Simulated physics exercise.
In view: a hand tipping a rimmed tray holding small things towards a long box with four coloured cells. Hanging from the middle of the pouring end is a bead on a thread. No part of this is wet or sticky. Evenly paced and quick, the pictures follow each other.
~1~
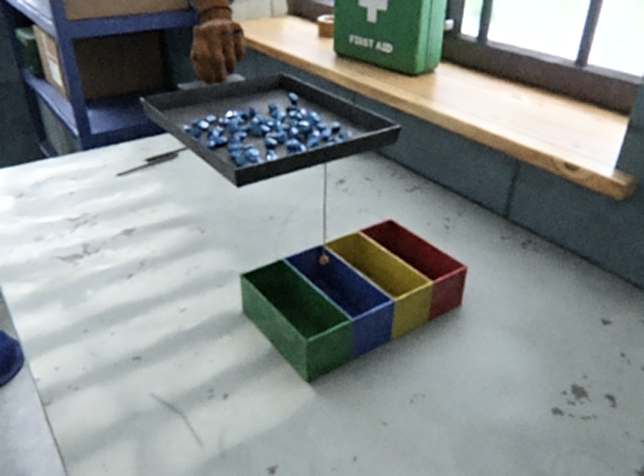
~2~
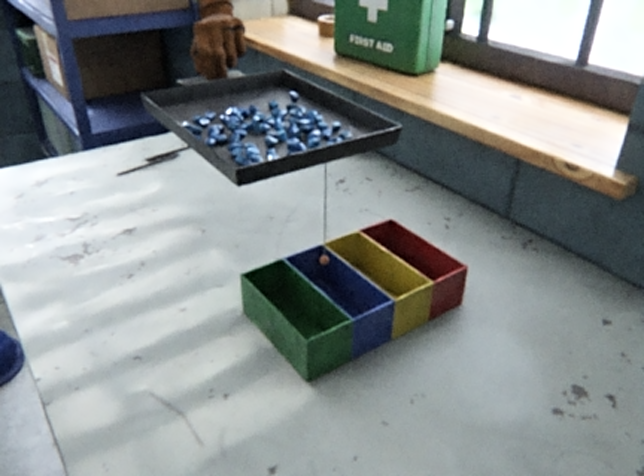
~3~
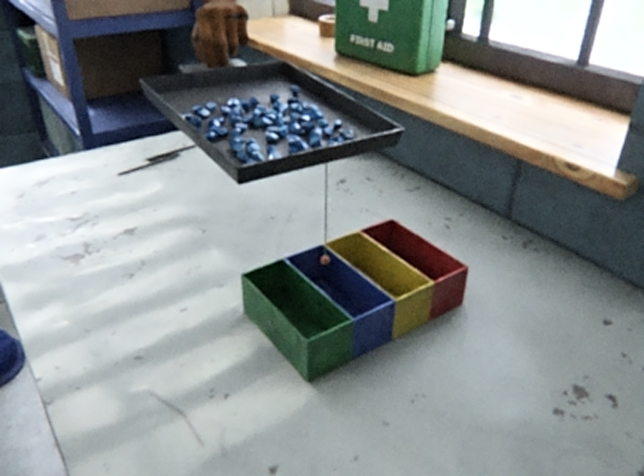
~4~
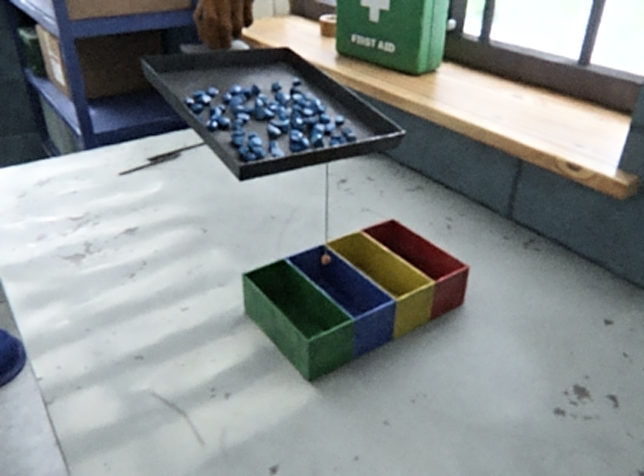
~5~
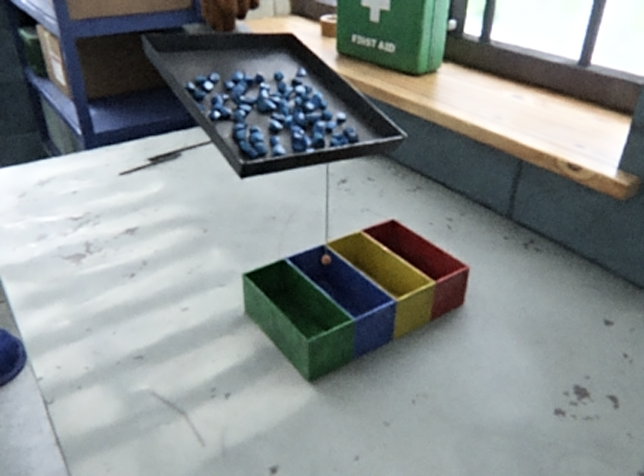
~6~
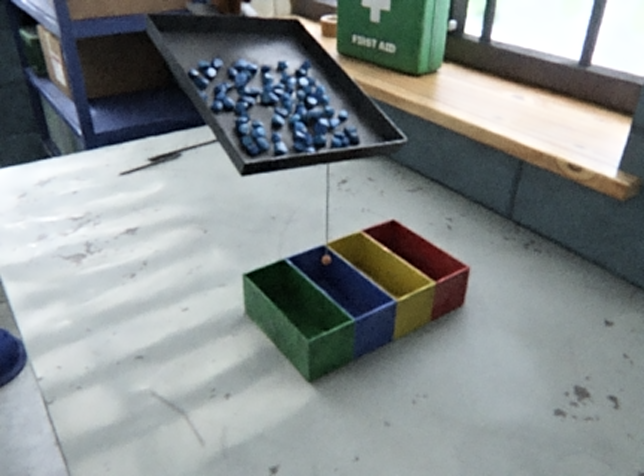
Above a worn table, a hand steadily tilts a tray of blue stones toward coloured cells.
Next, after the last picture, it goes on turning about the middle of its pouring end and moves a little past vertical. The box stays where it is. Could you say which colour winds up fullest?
The yellow cell winds up fullest.
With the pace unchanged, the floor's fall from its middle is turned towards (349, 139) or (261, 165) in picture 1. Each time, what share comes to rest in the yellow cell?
In turn some 60 and 0 per cent.
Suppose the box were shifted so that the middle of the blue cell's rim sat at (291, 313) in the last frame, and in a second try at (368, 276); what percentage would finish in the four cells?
Result: 50 % and 100 %.
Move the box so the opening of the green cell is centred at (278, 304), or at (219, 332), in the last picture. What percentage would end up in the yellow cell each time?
You'd get near 30 per cent and afterwards near 10 per cent.
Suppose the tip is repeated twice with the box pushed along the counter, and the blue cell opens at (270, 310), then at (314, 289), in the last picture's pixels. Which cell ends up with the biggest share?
Try one goes to that red cell; try two goes to the red cell.
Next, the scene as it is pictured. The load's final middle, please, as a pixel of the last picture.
Somewhere around (386, 302) in the final view.
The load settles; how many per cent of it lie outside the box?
Roughly 0 per cent.
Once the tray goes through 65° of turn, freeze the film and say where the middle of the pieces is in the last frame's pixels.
Roughly at (351, 140).
Soon, tray tipped steeply; nearly all on the tray; a stray few falling or outside the box.
A while on, tray tipped past a quarter turn; about half on the tray; about a quarter in the yellow cell; a small part in the red cell; a stray few in the blue cell; a stray few in the green cell; a small part falling or outside the box.
Towards the end, tray tipped past a quarter turn; about half in the yellow cell; about a quarter in the blue cell; about a quarter in the red cell; a stray few in the green cell; a stray few falling or outside the box.
Finally, tray tipped past a quarter turn; about half in the yellow cell; about a quarter in the blue cell; about a quarter in the red cell; a stray few in the green cell; a stray few outside the box.
